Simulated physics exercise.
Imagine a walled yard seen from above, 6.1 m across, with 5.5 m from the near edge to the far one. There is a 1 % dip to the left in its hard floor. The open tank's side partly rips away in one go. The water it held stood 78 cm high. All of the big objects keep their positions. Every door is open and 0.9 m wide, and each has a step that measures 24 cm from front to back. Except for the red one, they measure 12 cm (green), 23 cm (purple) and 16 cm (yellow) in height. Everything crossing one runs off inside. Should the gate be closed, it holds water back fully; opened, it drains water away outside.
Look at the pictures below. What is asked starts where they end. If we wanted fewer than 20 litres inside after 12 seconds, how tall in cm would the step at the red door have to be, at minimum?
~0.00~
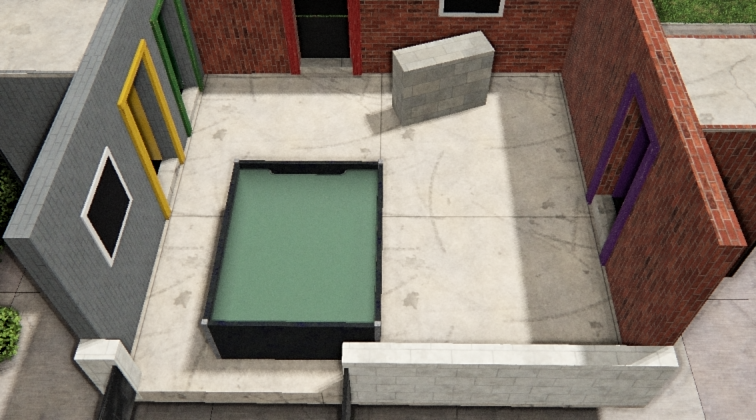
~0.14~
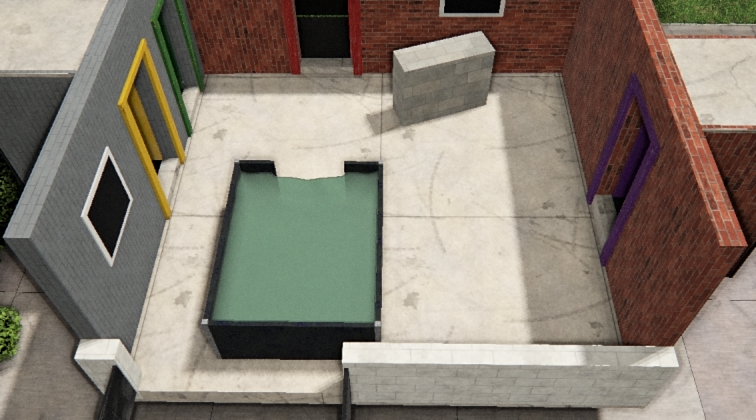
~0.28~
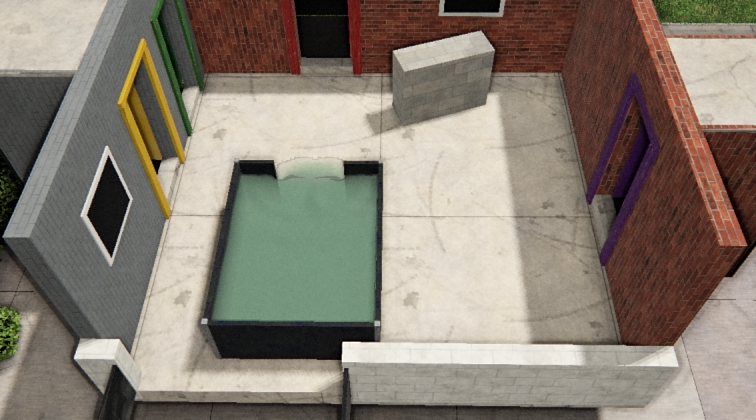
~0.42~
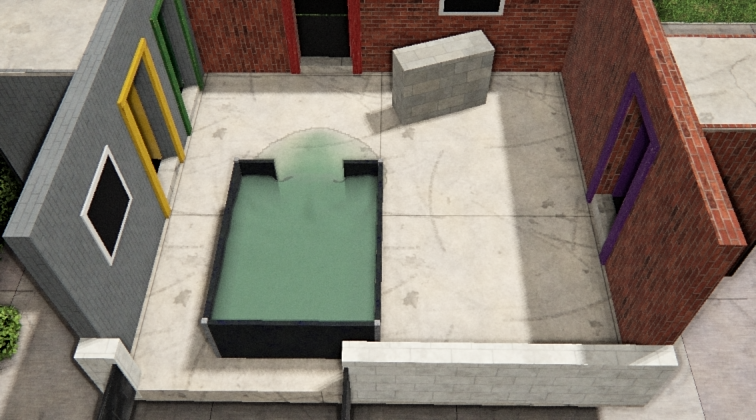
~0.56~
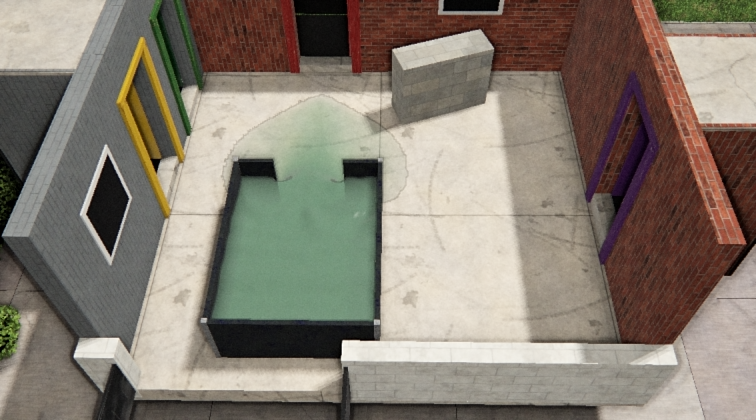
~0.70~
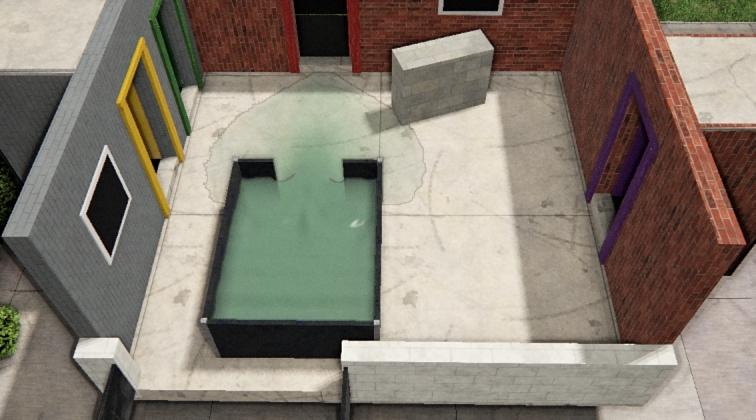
It would need to be around 30 cm tall.
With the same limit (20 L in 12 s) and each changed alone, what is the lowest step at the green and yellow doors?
Roughly 21 cm for the green door and roughly 6.0 cm for the yellow door.
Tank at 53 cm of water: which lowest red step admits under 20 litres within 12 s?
Minimum height: Approx. 19 cm.
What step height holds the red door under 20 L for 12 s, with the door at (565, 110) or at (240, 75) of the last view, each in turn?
Roughly 14.0 cm for the first and 28 cm for the second.
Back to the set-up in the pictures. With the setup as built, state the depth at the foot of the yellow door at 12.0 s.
Roughly 8.0 cm deep.
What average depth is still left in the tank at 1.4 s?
About 56 centimetres on average.
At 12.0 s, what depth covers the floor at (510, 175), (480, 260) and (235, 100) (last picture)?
First spot about 4 cm, second about 6 cm, third about 11 cm.
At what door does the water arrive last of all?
Last in order comes the purple door.
After 1.4 s water covers 35 % of the floor, deepest (42 cm) near (382, 75); 26 cm at the red door, 61 litres in over its 14 cm step.
After 3.0 s water covers 45 % of the floor, deepest (31 cm) near (318, 82); 29 cm at the red door, 248 litres in over its 14 cm step.
After 12.0 s water covers 95 % of the floor, deepest (15 cm) near (130, 357); 10 cm at the red door, 360 litres in over its 14 cm step.
At the red door as built, the water arrived by 0.8 s and peaked near 36 cm at 2.0 s.
Run again over the same 12 s with other heights there, 72 litres in over 25 cm, 5 litres over 34 cm. The limit of 20 litres is kept from about 30 cm up.
